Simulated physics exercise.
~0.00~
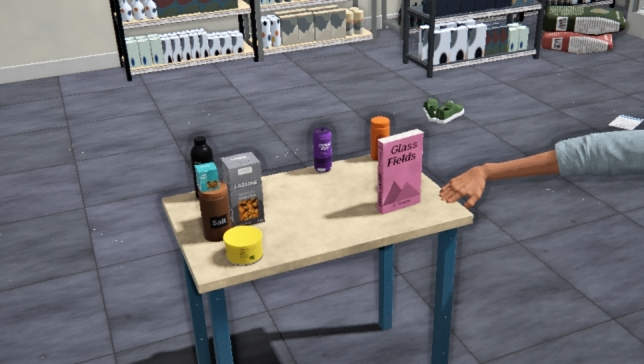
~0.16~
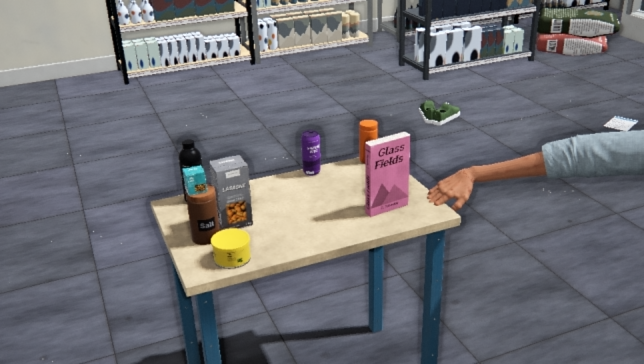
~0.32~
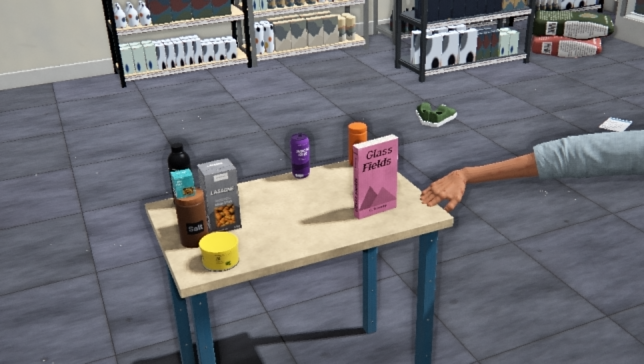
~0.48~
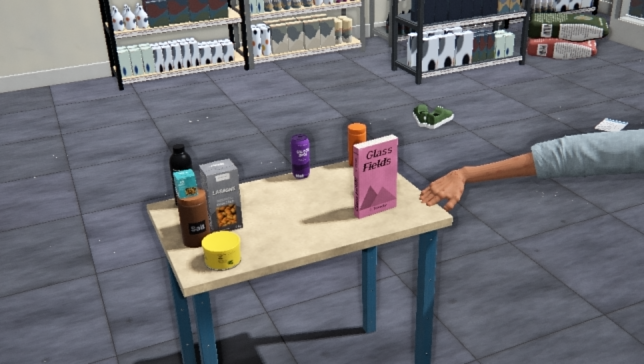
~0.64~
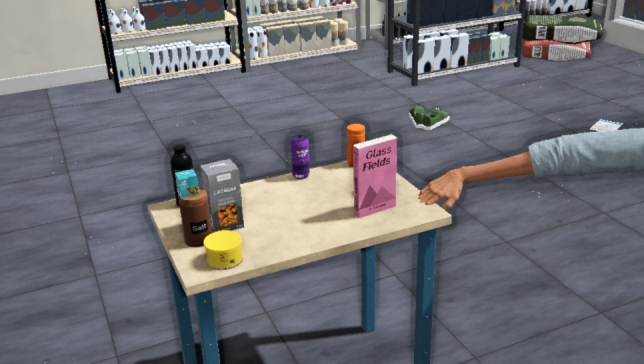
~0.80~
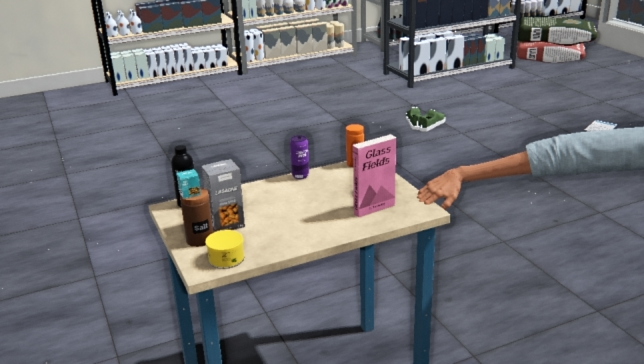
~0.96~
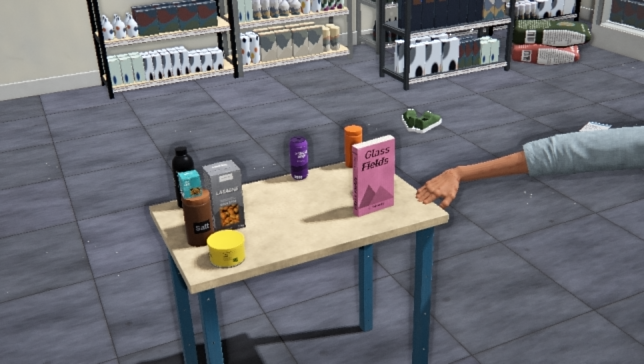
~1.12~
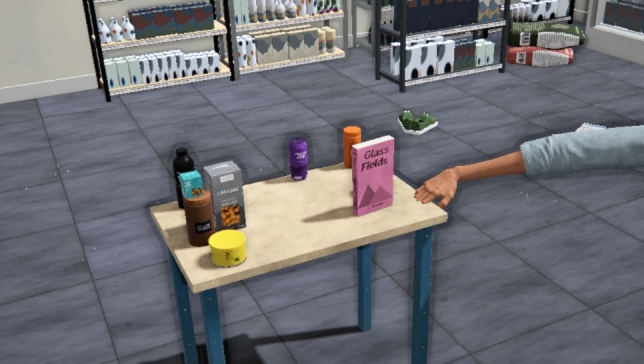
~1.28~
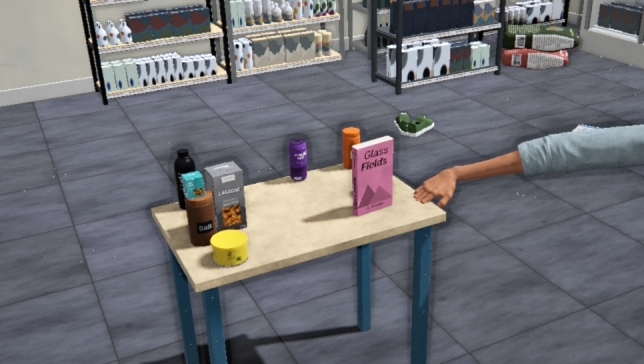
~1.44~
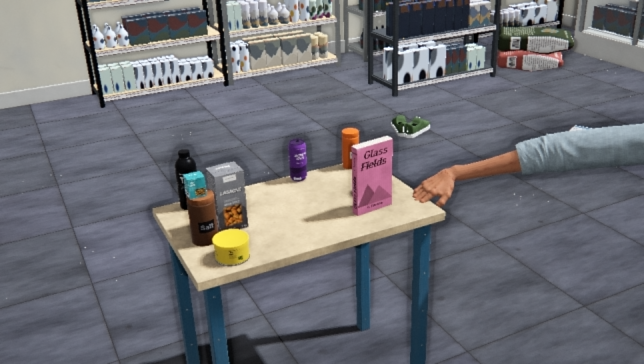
A light work table holding a pink book, a yellow tub and several jars, cans and packages slid slightly left beside an outstretched hand at its right edge, then stopped, and everything on top was still standing at the end.
